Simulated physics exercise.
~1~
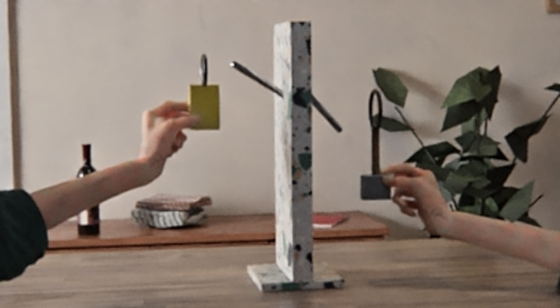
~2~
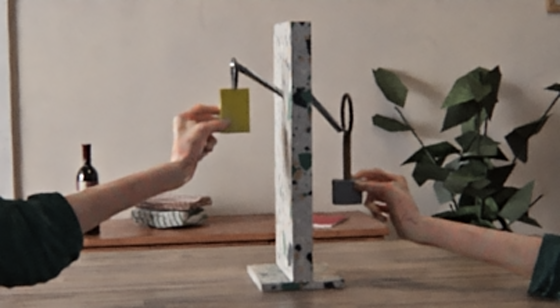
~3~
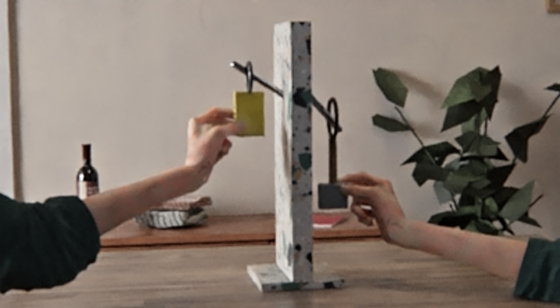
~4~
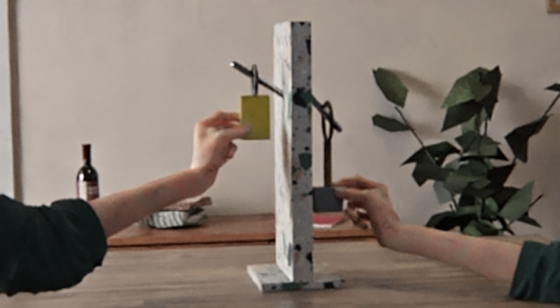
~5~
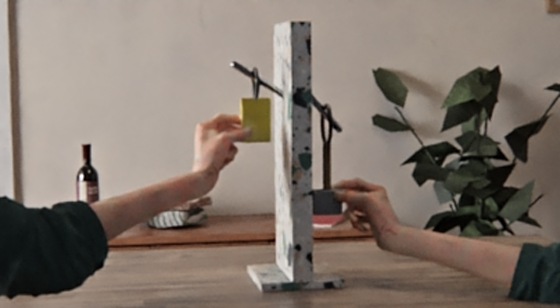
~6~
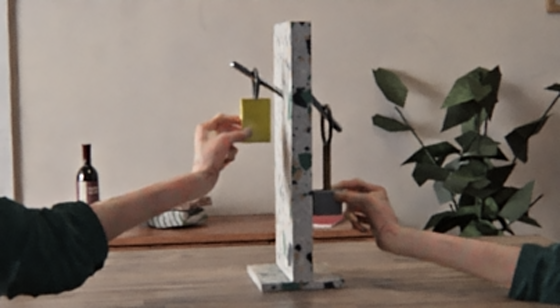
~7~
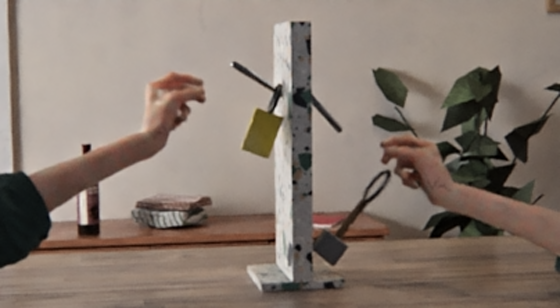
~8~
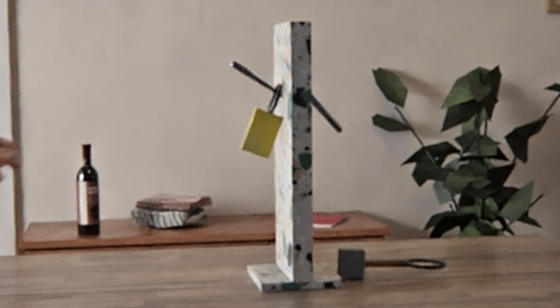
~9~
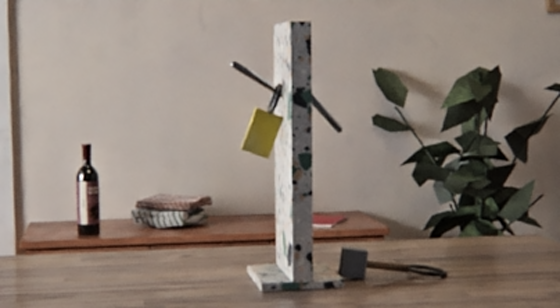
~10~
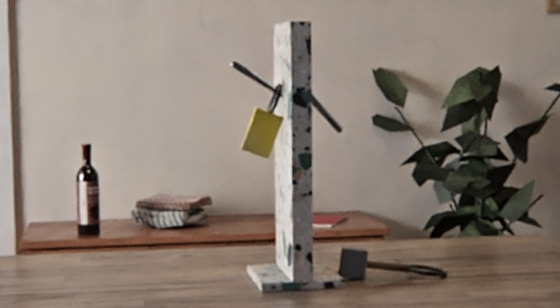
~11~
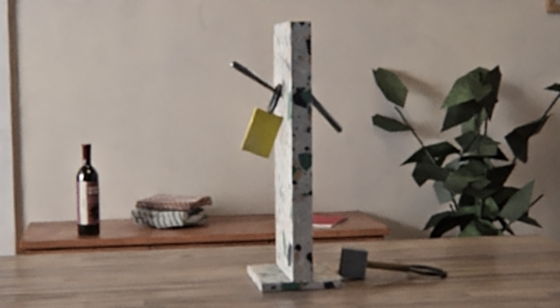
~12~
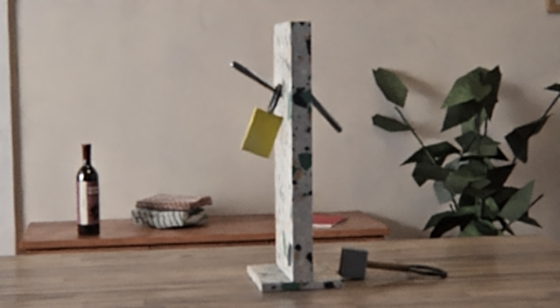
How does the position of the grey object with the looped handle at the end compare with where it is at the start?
At the start a hand holds it up in the air to the right of the stand. At the end it lies lower down, on the table just right of the stand's base.
